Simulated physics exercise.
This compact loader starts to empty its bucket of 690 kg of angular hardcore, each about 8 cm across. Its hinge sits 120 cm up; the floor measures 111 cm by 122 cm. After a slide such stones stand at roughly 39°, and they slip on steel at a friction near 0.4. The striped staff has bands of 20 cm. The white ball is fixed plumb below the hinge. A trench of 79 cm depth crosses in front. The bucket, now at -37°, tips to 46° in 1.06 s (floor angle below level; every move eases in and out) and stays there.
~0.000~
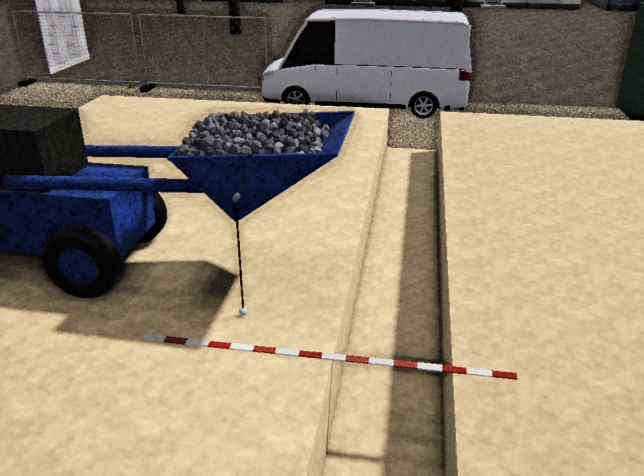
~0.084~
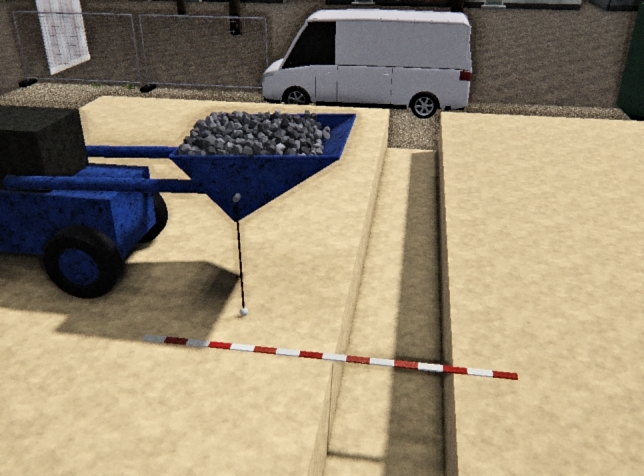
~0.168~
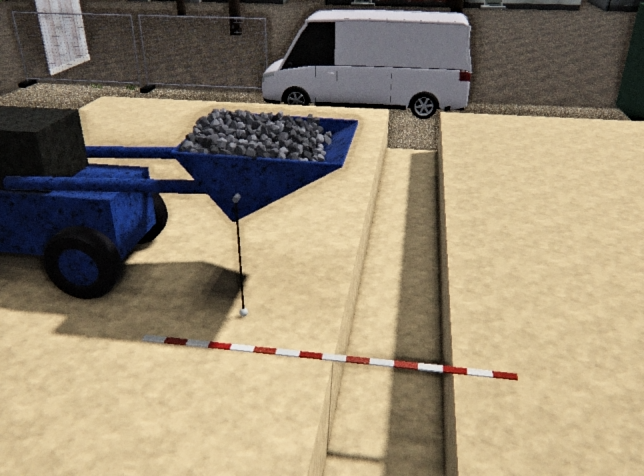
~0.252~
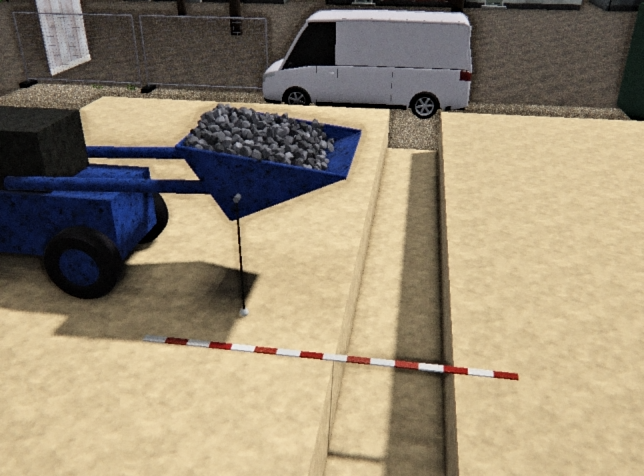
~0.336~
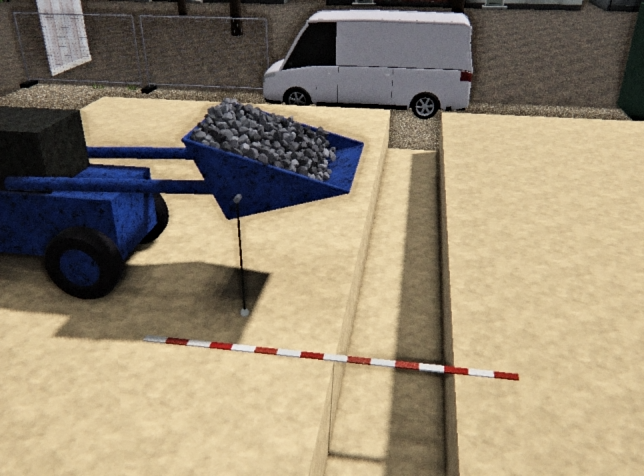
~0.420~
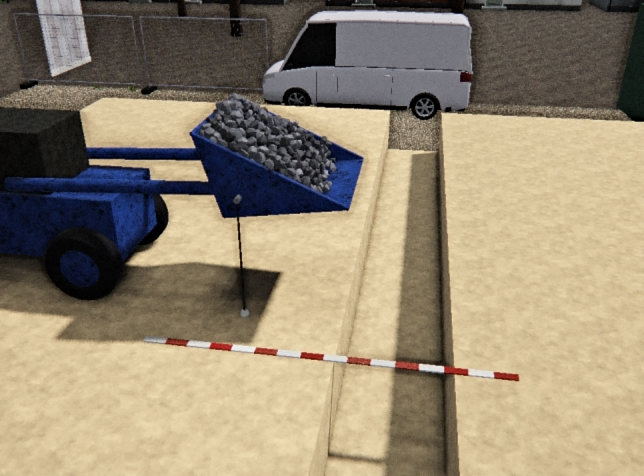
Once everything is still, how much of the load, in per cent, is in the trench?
About 70 per cent.
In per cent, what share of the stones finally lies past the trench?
Near 0 in a hundred.
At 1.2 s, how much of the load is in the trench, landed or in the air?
Some 10 per cent.
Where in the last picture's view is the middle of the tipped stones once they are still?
Near (389, 346).
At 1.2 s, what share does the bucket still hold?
It holds some 55 per cent.
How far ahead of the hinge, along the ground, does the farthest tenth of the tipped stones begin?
Roughly 180 cm ahead of it.
After 0.8 s the floor is at 34°; 99 % in the bucket, 1 % short of the trench; the foremost stones are at (342, 230).
After 1.2 s the floor is at 46°; 56 % in the bucket, 34 % short of the trench, 10 % in the trench; the foremost stones are at (384, 303).
After 1.5 s the floor is at 46°; 12 % in the bucket, 41 % short of the trench, 48 % in the trench; the foremost stones are at (440, 349).
After 4.3 s the floor is at 46°; 0 % in the bucket, 30 % short of the trench, 70 % in the trench; the foremost stones are at (441, 335).
